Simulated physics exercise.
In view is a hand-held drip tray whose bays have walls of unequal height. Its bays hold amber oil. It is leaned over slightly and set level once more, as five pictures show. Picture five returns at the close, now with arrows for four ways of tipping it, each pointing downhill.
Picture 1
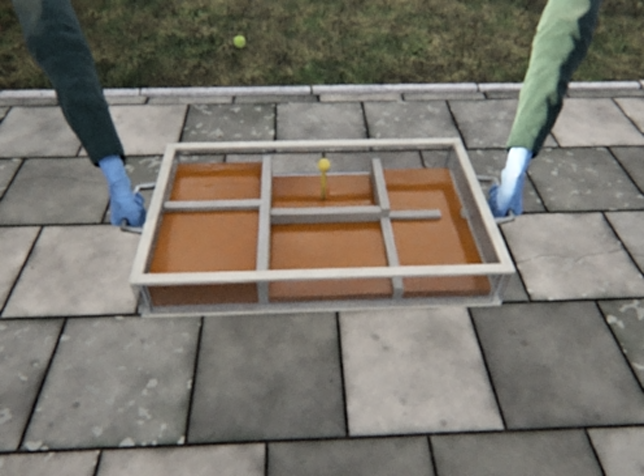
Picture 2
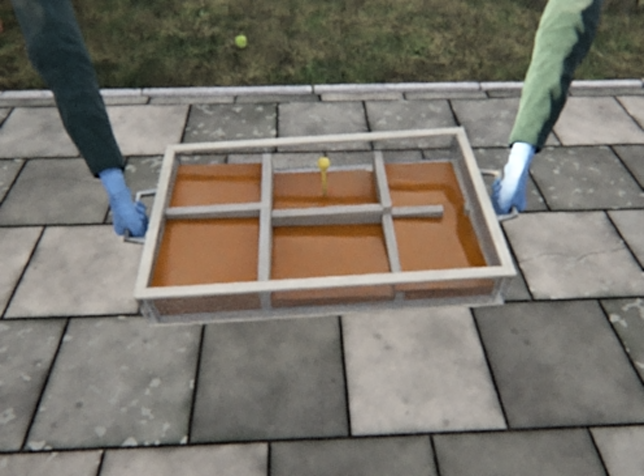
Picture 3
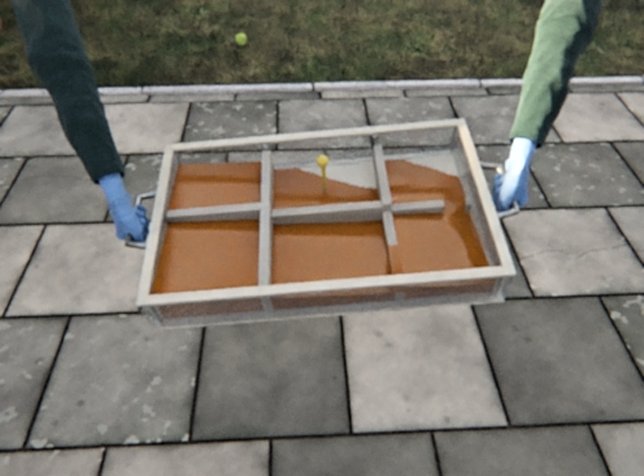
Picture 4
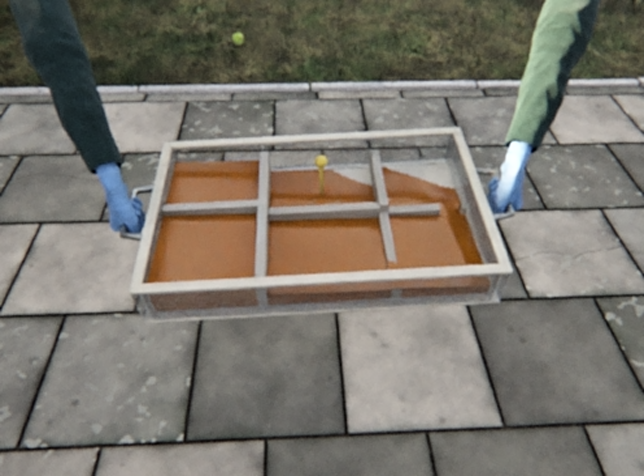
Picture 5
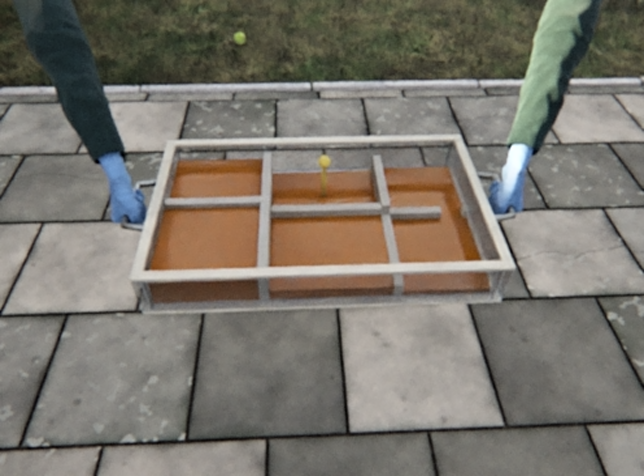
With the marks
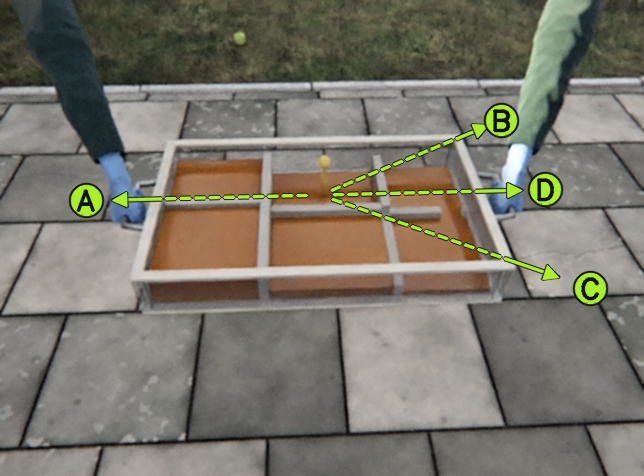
Shallow divided tray of amber liquid, held by two gloved hands over grey paving, tilting gently toward front left, then levelling.
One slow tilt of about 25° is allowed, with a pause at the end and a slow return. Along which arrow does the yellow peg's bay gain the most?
Go for A.
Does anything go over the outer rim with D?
Yes.
On the marked copy, A ends at (117, 199); B ends at (483, 127); C ends at (553, 275); D ends at (516, 190).
For arrow A, about 12 % of the liquid ends in the peg's bay; about 12 % goes over the rim.
For arrow B, about 7 % of the liquid ends in the peg's bay; about 43 % goes over the rim.
For arrow C, about 5 % of the liquid ends in the peg's bay; about 44 % goes over the rim.
For arrow D, about 8 % of the liquid ends in the peg's bay; about 6 % goes over the rim.
